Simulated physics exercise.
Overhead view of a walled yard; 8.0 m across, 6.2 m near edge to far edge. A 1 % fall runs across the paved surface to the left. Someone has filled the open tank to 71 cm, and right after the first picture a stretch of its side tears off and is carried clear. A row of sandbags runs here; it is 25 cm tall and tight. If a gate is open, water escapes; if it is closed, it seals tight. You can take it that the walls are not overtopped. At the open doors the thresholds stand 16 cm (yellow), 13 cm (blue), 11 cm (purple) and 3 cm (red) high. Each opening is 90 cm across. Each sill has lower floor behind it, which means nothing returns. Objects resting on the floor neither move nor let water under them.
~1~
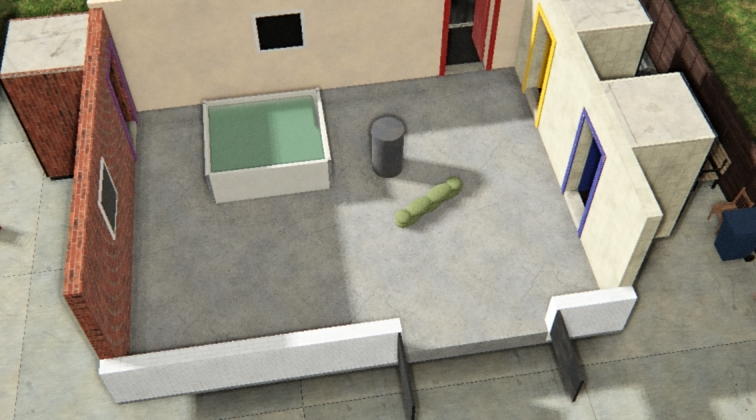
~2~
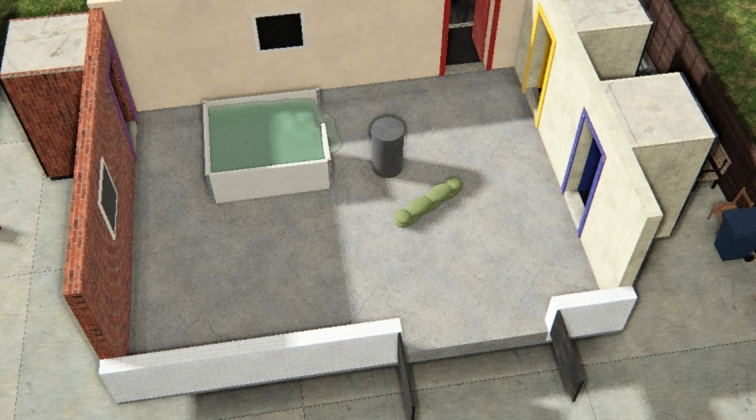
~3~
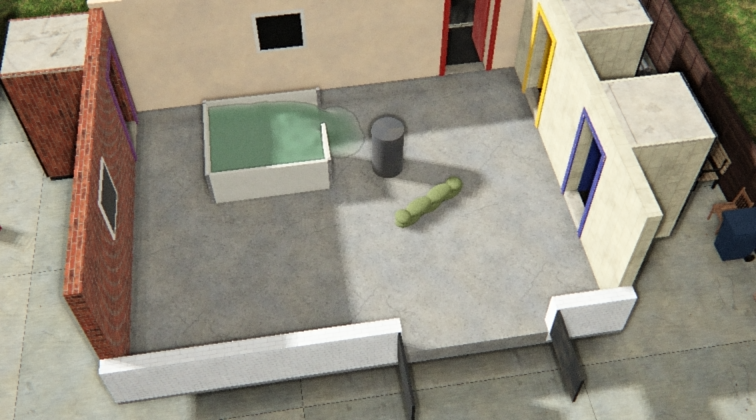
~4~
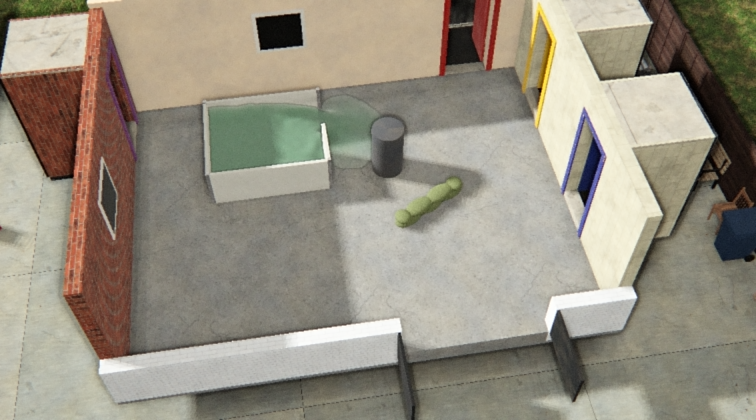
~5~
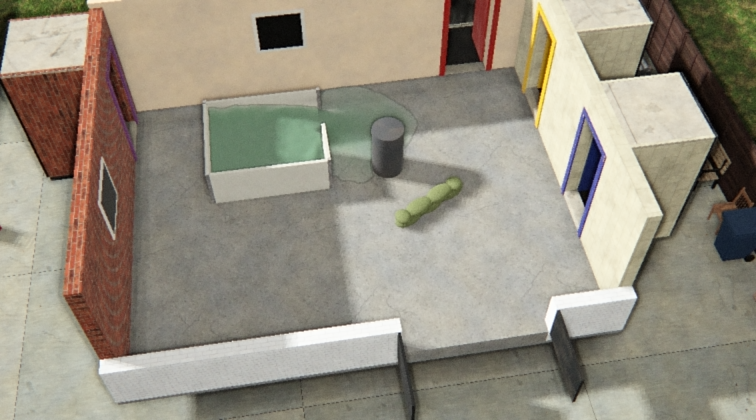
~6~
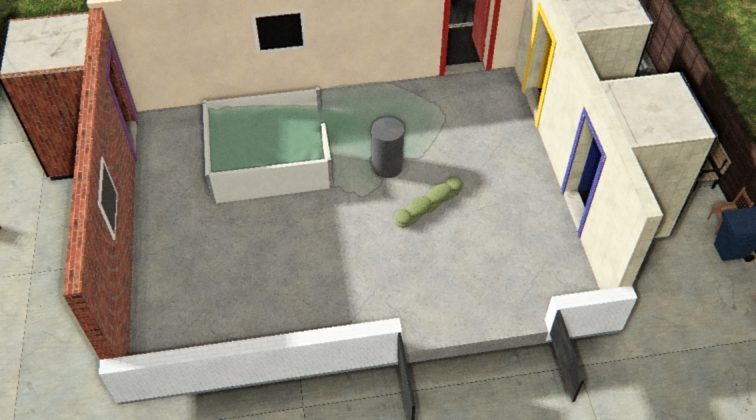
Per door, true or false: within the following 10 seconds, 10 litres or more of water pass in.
Yellow door: True. Blue door: False. Purple door: False. Red door: True.
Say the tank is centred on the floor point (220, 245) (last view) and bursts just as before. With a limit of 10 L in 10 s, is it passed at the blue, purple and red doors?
Then: Blue below, purple below, red past it.
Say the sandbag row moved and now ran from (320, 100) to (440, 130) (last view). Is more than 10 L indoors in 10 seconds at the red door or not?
Outcome - red: Fail.
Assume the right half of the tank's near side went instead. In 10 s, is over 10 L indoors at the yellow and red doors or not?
At yellow the amount is beneath the mark, while at red it is beneath the mark.
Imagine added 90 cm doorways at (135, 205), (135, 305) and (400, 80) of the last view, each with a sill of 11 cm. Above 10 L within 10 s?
In sequence the answers are less than that, less than that and more than that.
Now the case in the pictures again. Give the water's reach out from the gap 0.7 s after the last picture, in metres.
It comes to some 4.4 metres.
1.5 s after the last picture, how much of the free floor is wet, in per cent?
Some 30 per cent of the floor is wet.
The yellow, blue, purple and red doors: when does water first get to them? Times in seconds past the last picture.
Yellow = 0.6 s, blue = 1.8 s, purple = 5.5 s, red = 0.5 s.
Then, 0.7 s after the last picture water covers 25 % of the floor and is deepest (38 cm) near (327, 133); yellow door 2 cm at the sill, 0 L in, blue door not reached, purple door not reached, red door 9 cm at the sill, 0 L in.
Then, 1.5 s after the last picture water covers 30 % of the floor and is deepest (39 cm) near (505, 74); yellow door 26 cm at the sill, 1 L in, blue door not reached, purple door not reached, red door 9 cm at the sill, 12 L in.
Then, 2.8 s after the last picture water covers 35 % of the floor and is deepest (26 cm) near (487, 94); yellow door 23 cm at the sill, 62 L in, blue door 8 cm at the sill, 0 L in, purple door not reached, red door 12 cm at the sill, 45 L in.
Then, 5.3 s after the last picture water covers 55 % of the floor and is deepest (16 cm) near (574, 286); yellow door 13 cm at the sill, 81 L in, blue door 7 cm at the sill, 0 L in, purple door not reached, red door 13 cm at the sill, 164 L in.
Then, 9.3 s after the last picture water covers 75 % of the floor and is deepest (8 cm) near (407, 349); yellow door 6 cm at the sill, 81 L in, blue door 3 cm at the sill, 0 L in, purple door 2 cm at the sill, 0 L in, red door 7 cm at the sill, 276 L in.
